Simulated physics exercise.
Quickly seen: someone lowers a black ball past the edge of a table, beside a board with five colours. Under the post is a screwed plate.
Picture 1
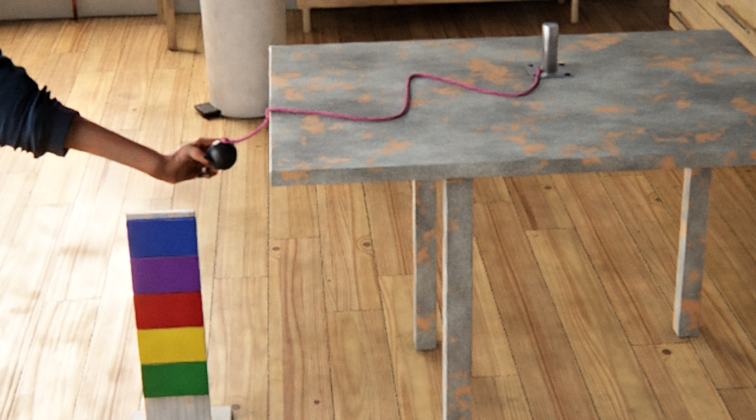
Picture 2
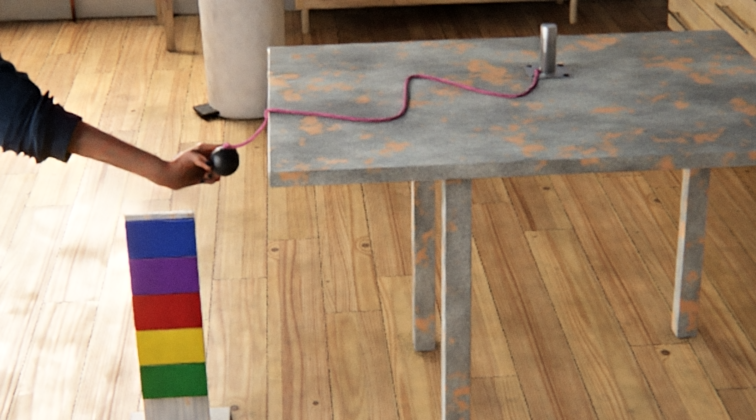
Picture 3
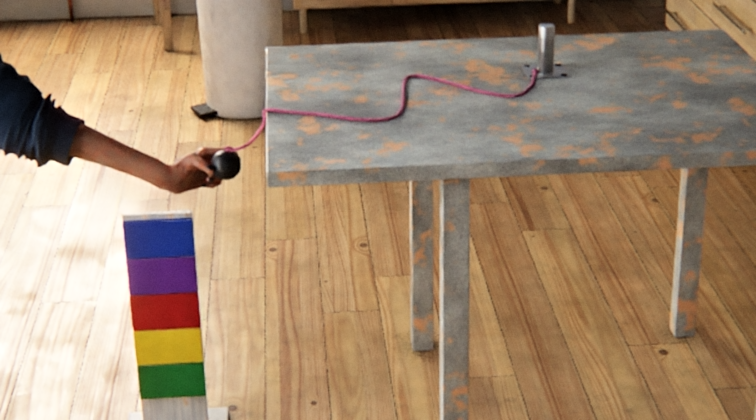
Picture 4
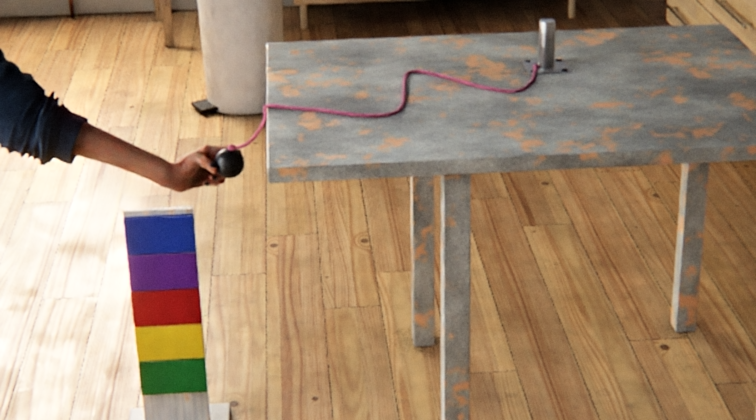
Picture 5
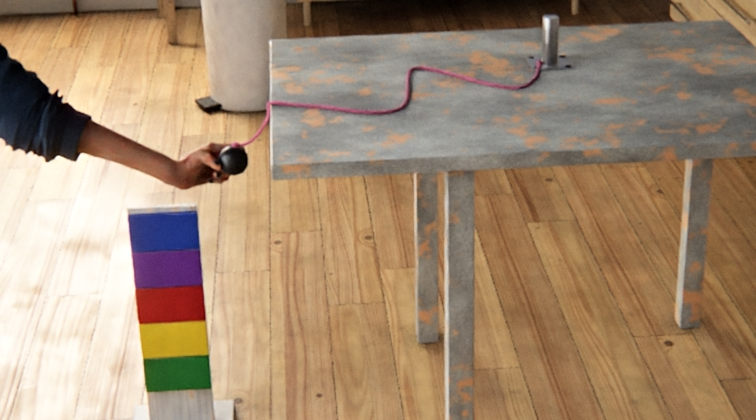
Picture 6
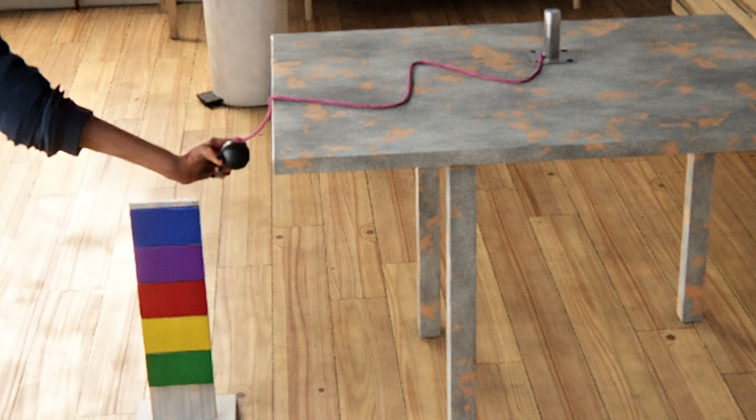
A dark-sleeved arm reaches in from the left, its hand holding a black ball on a pink cord that winds across a grey, orange-blotched table to a metal post, seen from slightly above in a wood-floored room. Below the hand stands a board banded blue, purple, red, yellow and green. The hand shifts the ball slightly rightward, the cord keeps its curves, and the view drifts slightly.
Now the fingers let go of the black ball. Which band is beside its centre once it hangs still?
The yellow band.
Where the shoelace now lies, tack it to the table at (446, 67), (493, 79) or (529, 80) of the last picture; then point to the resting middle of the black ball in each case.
For the three tries you'd see (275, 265), (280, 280) and (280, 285).
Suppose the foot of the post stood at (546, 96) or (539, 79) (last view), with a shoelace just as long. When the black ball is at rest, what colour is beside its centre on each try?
Green; green.
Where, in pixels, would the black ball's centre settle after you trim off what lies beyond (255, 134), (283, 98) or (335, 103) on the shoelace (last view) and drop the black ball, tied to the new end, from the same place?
Roughly (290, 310), (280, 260), (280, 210).
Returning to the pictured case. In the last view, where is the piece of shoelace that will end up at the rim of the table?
Pixel (410, 89).
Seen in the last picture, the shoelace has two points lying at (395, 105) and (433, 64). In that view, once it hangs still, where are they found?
Around (275, 145), then around (364, 79).
Soon after, ball near (251, 266); level with purple.
Then, ball near (299, 316); level with yellow.
Further on, ball near (277, 324); level with yellow.
At rest, ball near (289, 322); level with yellow. At yellow.
